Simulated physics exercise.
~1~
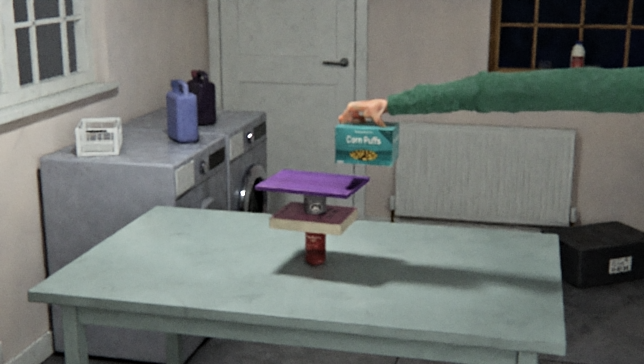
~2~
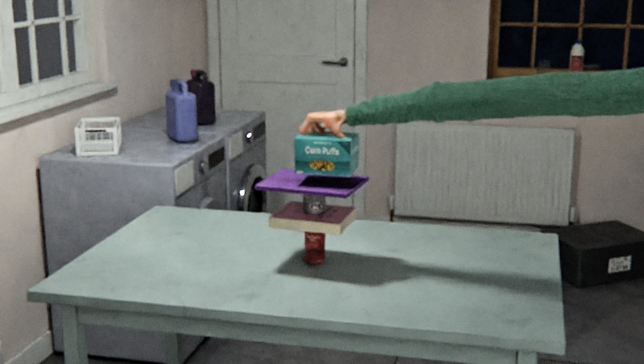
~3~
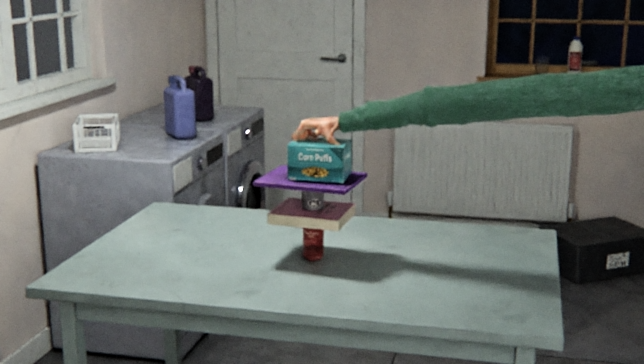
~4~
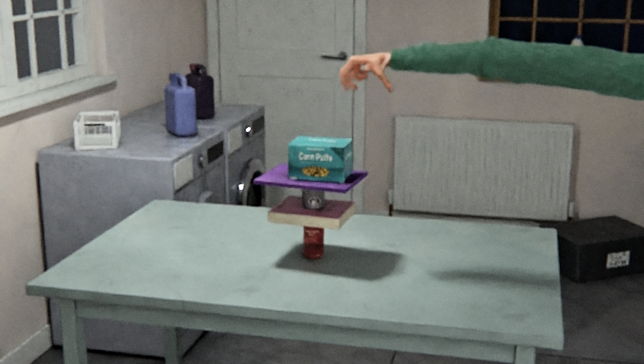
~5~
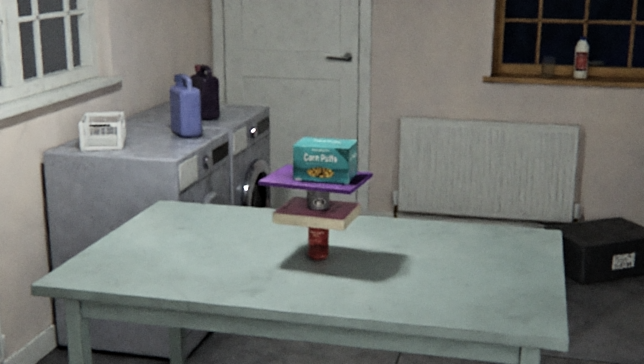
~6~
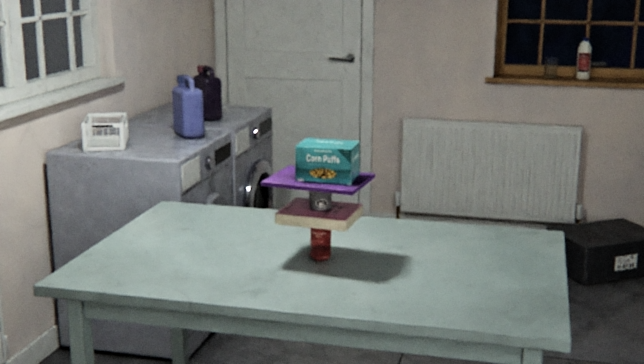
A hand sets a turquoise box on top of a small tower, which stays standing.
